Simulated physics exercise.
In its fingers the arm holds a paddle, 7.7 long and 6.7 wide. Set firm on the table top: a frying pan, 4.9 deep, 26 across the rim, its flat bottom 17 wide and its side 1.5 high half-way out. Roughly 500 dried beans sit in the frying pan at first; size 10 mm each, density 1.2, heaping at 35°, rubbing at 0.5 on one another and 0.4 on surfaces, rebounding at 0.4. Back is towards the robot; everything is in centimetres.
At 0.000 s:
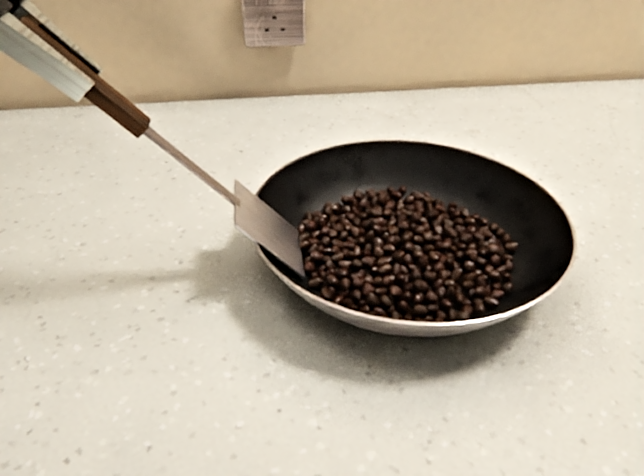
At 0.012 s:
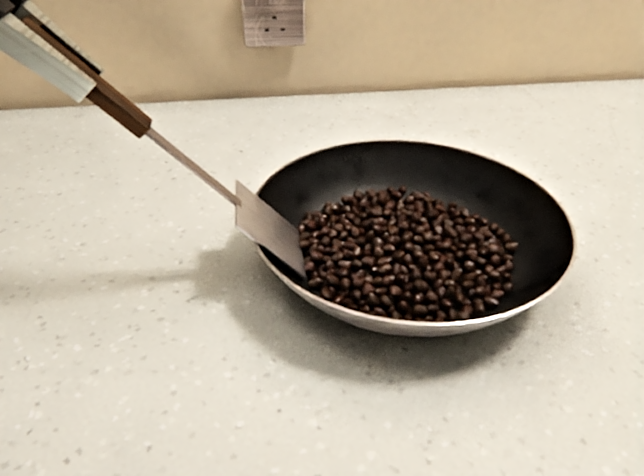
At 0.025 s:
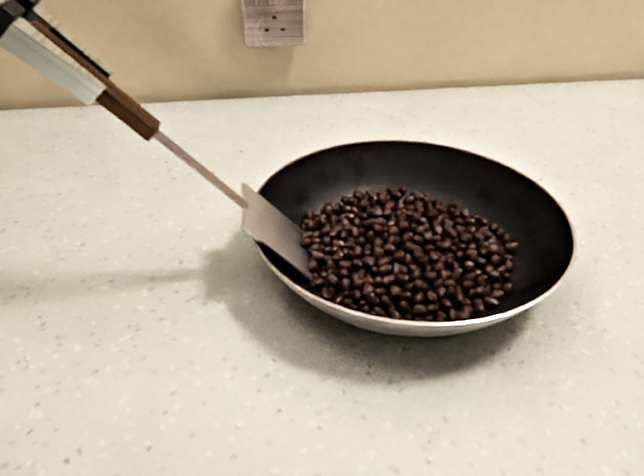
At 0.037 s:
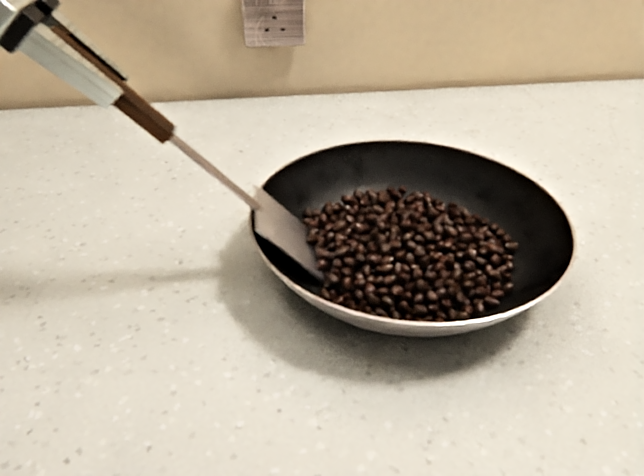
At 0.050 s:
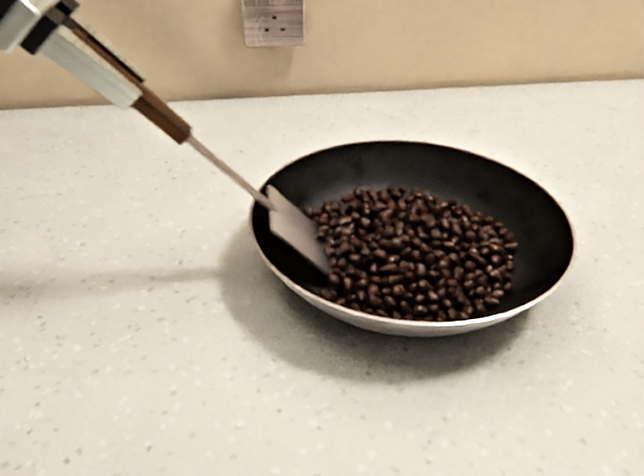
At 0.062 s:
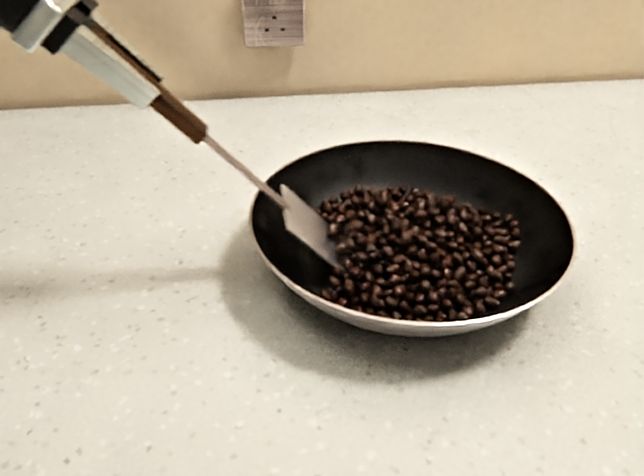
A mechanical arm holding a flat metal paddle with a brown and pale handle reaches in from the upper left over a pale speckled countertop, seen from slightly above against a beige wall. A black frying pan with a light outer rim sits right of centre, heaped with dark brown beans. The paddle rests briefly at the pan's left side, then slides right, nudging the nearest beans slightly, while the camera stays still.
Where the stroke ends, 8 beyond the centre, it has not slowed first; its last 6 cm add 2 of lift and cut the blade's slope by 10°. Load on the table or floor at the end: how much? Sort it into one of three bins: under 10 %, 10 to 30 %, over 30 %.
Bin: Under 10 %.
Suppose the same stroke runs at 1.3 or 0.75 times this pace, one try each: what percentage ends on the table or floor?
Close to 10 and 0 percent respectively.
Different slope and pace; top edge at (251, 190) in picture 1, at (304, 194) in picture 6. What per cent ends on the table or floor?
Some 10 per cent.
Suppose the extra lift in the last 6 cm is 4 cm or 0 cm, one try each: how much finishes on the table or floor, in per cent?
10 and 5 per cent.
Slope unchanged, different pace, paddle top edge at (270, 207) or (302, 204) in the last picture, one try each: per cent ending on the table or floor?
First try around 0 %, second try around 10 %.
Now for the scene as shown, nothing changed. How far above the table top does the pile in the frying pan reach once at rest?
Height at rest: Roughly 6.0 cm.
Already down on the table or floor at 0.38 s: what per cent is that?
I'd put it at around 5 per cent.
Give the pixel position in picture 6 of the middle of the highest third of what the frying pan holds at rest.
The centre sits at about (510, 222).
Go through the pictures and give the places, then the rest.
In the first picture, paddle top edge at (235, 201), sloping 49°; upper third of the load around (401, 242), from x 300 to 510, top at y 190; 496 in the frying pan.
In the second picture, paddle top edge at (236, 201), sloping 49°; upper third of the load around (401, 242), from x 300 to 510, top at y 190.
In the third picture, paddle top edge at (243, 203), sloping 49°; upper third of the load around (399, 242), from x 305 to 510, top at y 190.
In the fourth picture, paddle top edge at (256, 206), sloping 49°; upper third of the load around (391, 241), from x 305 to 510, top at y 190.
In the fifth picture, paddle top edge at (270, 206), sloping 49°; upper third of the load around (398, 237), from x 305 to 510, top at y 190.
In the sixth picture, paddle top edge at (285, 206), sloping 49°; upper third of the load around (409, 232), from x 305 to 515, top at y 190; 496 in the frying pan.
By 0.11 s, sloping 49°, highest piece 5 above the table; 496 in the frying pan.
By 0.16 s, sloping 46°, highest piece 5 above the table; 496 in the frying pan.
By 0.38 s, sloping 39°, highest piece 6 above the table; 469 in the frying pan, 22 on the table or floor, 5 on the blade or in flight.
By 1.43 s, sloping 39°, highest piece 6 above the table; 469 in the frying pan, 27 on the table or floor.
Final count, 469 in the frying pan, 27 on the table or floor. That is 5 % on the table or floor.
